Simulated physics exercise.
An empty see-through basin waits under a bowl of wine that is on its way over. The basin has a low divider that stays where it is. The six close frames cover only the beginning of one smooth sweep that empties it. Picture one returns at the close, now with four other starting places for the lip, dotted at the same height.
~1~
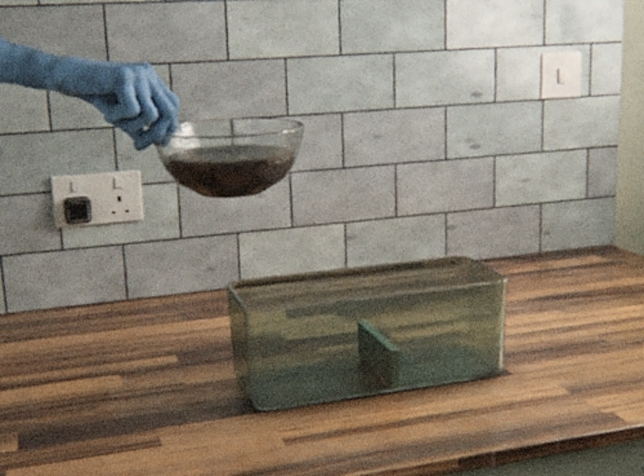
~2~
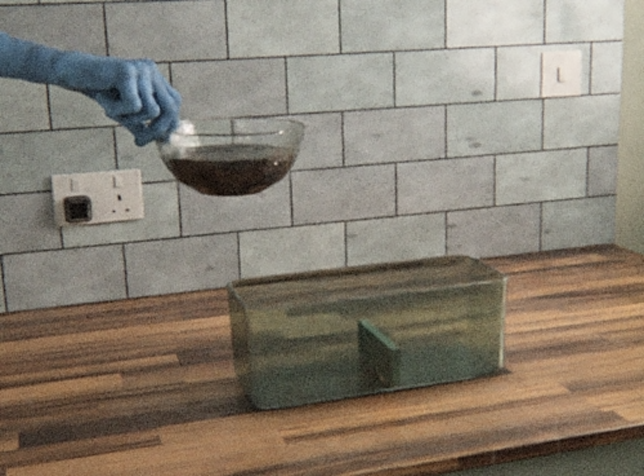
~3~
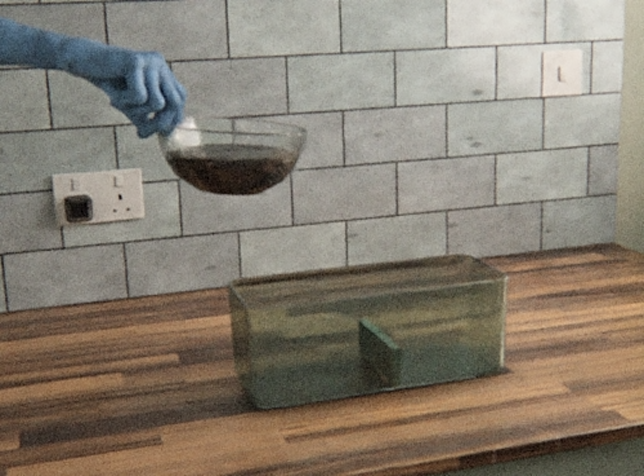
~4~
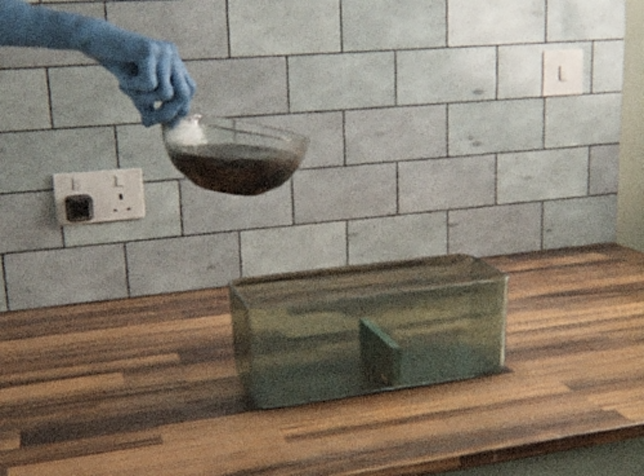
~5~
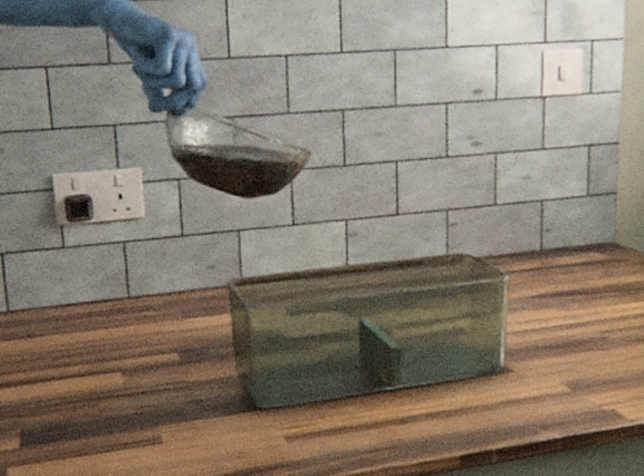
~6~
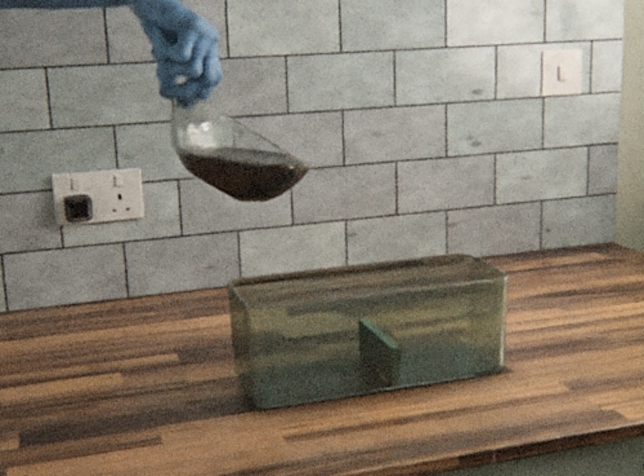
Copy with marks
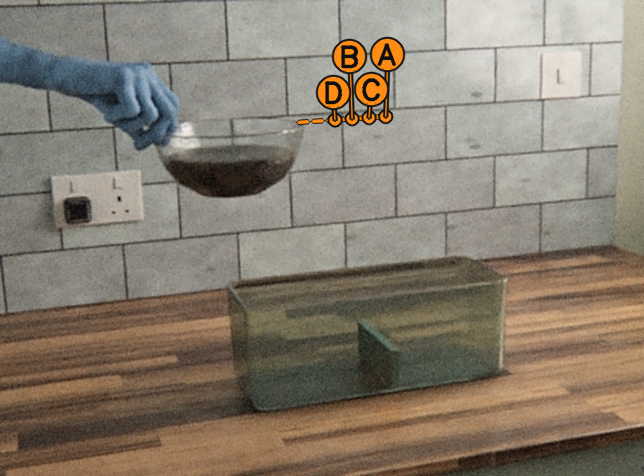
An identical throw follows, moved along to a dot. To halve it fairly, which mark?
Go for D.
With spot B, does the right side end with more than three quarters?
No, it does not.
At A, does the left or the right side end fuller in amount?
The right side.
On the marked copy, A at (385, 116); B at (352, 118); C at (369, 117); D at (335, 119).
With A, about 15 % ends left of the wall and 81 % right of it; 3 % is lost outside.
With B, about 37 % ends left of the wall and 61 % right of it.
With C, about 23 % ends left of the wall and 74 % right of it.
With D, about 52 % ends left of the wall and 46 % right of it.
